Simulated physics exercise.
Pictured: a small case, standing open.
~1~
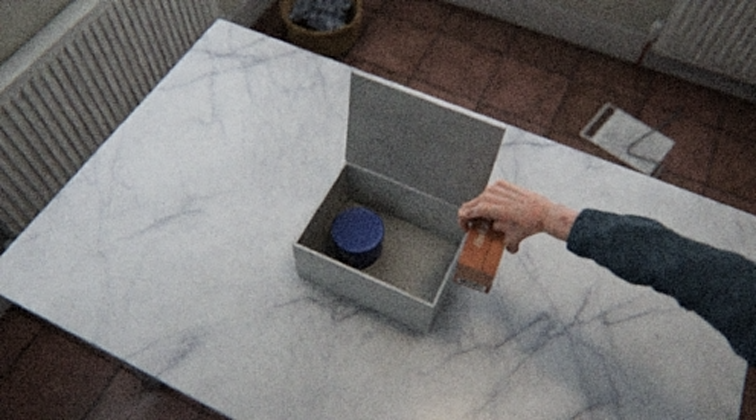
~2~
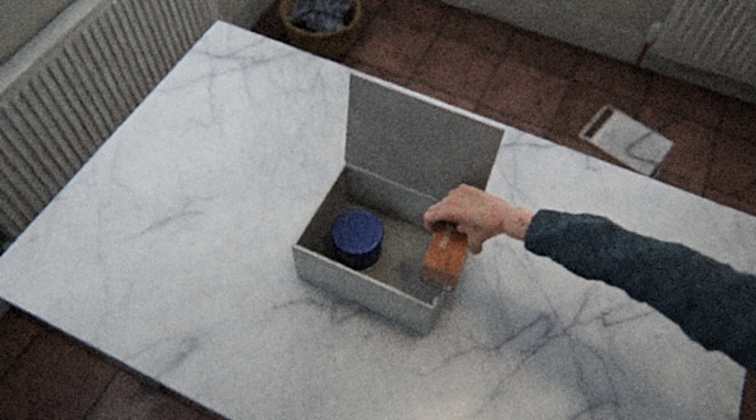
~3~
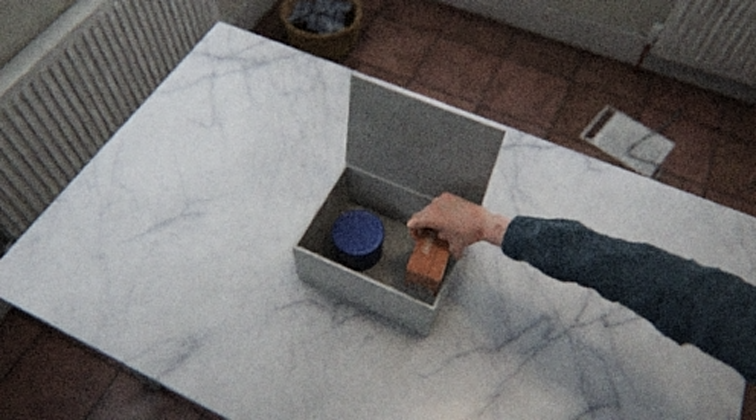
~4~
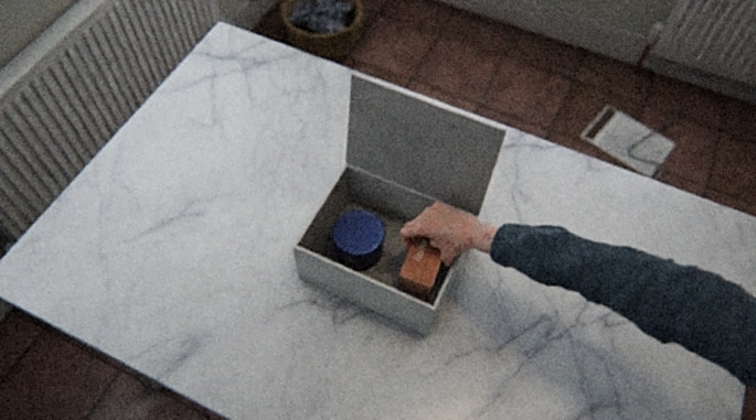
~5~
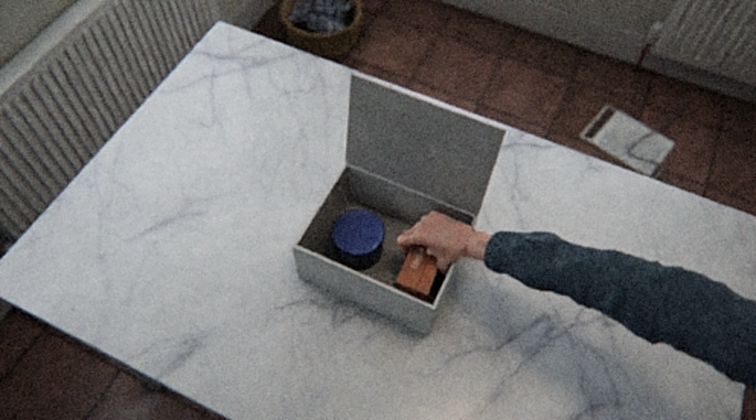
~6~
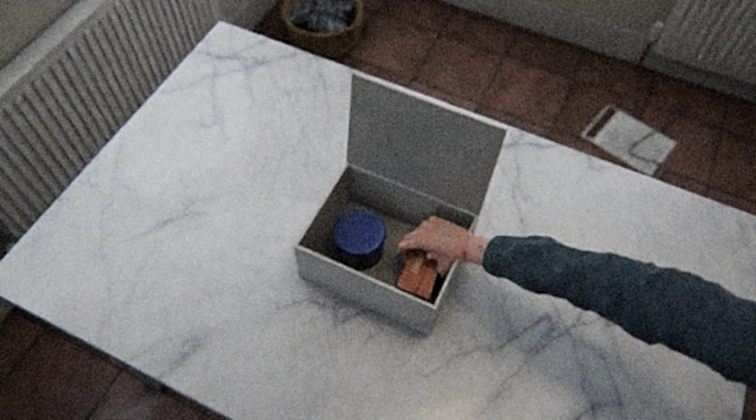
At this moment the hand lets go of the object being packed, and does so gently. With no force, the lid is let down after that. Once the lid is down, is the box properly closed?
Well, the lid goes all the way down, see.
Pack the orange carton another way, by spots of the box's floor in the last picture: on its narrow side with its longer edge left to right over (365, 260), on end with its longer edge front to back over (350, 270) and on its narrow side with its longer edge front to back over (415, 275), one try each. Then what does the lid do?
So: First go, the lid can't get down; second go, it can't get down; third go, it gets all the way down.
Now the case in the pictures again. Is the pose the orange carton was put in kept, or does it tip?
In the end, the orange carton keeps its orientation.
Then, 1.30 s past the last view, lid 78° above the rim.
Then, 1.70 s past the last view, lid 51° above the rim.
Then, 2.10 s past the last view, lid 14° above the rim.
Finally, lid shut; both still in place. Final places as the last picture's camera would see them, orange carton near (425, 266).
